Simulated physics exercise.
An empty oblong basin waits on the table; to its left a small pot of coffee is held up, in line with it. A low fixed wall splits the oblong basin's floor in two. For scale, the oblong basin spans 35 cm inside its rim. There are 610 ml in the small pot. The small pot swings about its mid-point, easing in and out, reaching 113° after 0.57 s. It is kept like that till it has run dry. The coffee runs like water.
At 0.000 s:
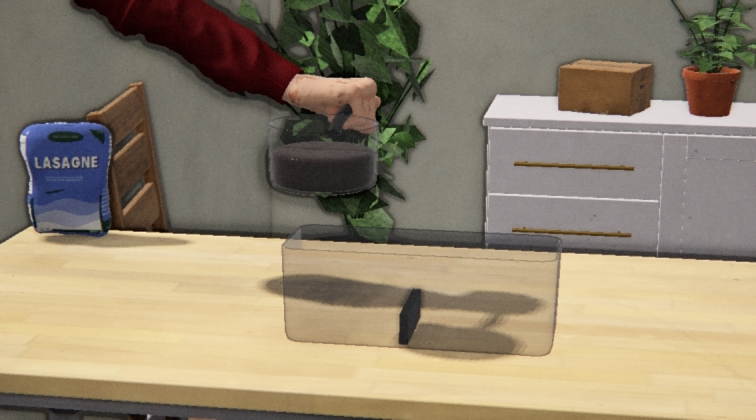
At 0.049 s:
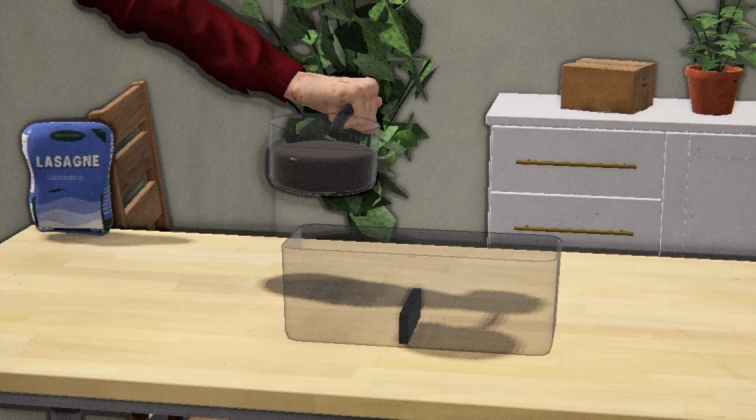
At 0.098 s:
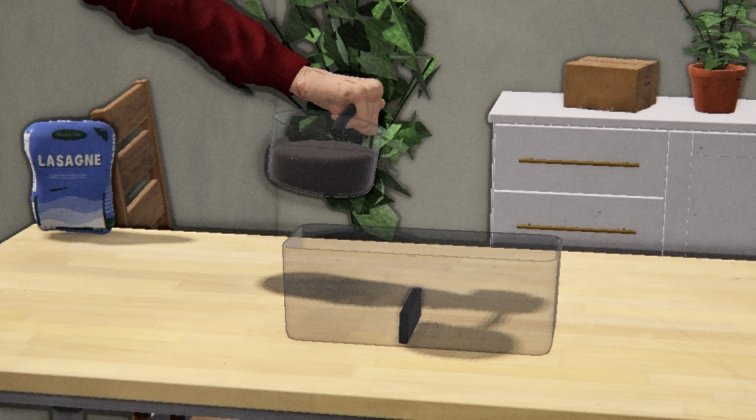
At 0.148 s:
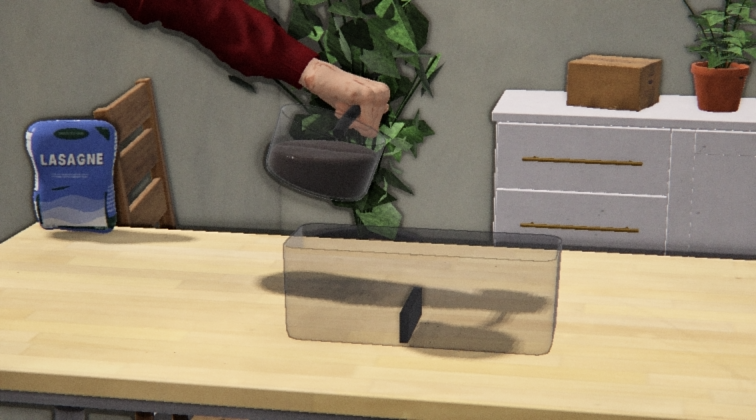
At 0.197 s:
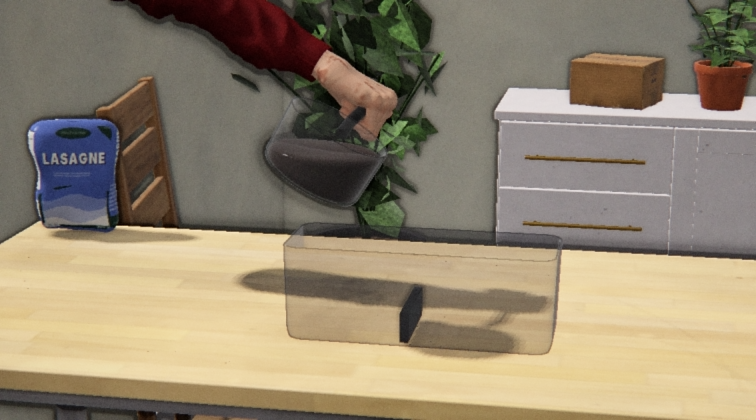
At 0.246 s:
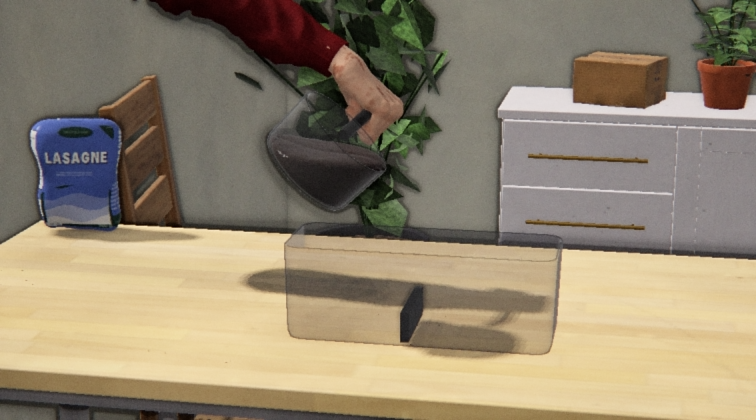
On a wooden table, a clear oblong basin with a small dark divider stood empty while a hand in a red sleeve held a small clear pot of dark coffee above it and steadily tilted it rightward.
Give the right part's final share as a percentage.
Roughly 29 per cent is past the wall.
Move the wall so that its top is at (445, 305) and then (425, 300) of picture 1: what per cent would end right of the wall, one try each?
In turn about 15 and 5 per cent.
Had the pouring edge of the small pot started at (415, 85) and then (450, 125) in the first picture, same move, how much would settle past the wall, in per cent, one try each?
First 90, then 90 per cent.
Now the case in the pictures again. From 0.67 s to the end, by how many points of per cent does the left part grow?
About 5 per cent.
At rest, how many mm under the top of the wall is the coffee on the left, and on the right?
Left about 18 mm, right about 34 mm.
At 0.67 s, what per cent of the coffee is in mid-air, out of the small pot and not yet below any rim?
Near 5 in a hundred.
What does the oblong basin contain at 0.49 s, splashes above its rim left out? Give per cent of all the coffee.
Near 48 in a hundred.
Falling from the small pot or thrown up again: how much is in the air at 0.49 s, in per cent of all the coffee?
About 30 per cent.
By 0.49 s the tilt is 108° and 22 per cent is still to pour, 31 is left of the wall and 16 right of it.
By 0.67 s the tilt is 113° and 4 per cent is still to pour, 65 is left of the wall and 25 right of it.
By 0.86 s the tilt is 113° and 0 per cent is still to pour, 69 is left of the wall and 28 right of it.
By 1.07 s the tilt is 113° and 0 per cent is still to pour, 70 is left of the wall and 29 right of it.
At rest 70 per cent lies left of the wall, 29 right of it and 1 outside.
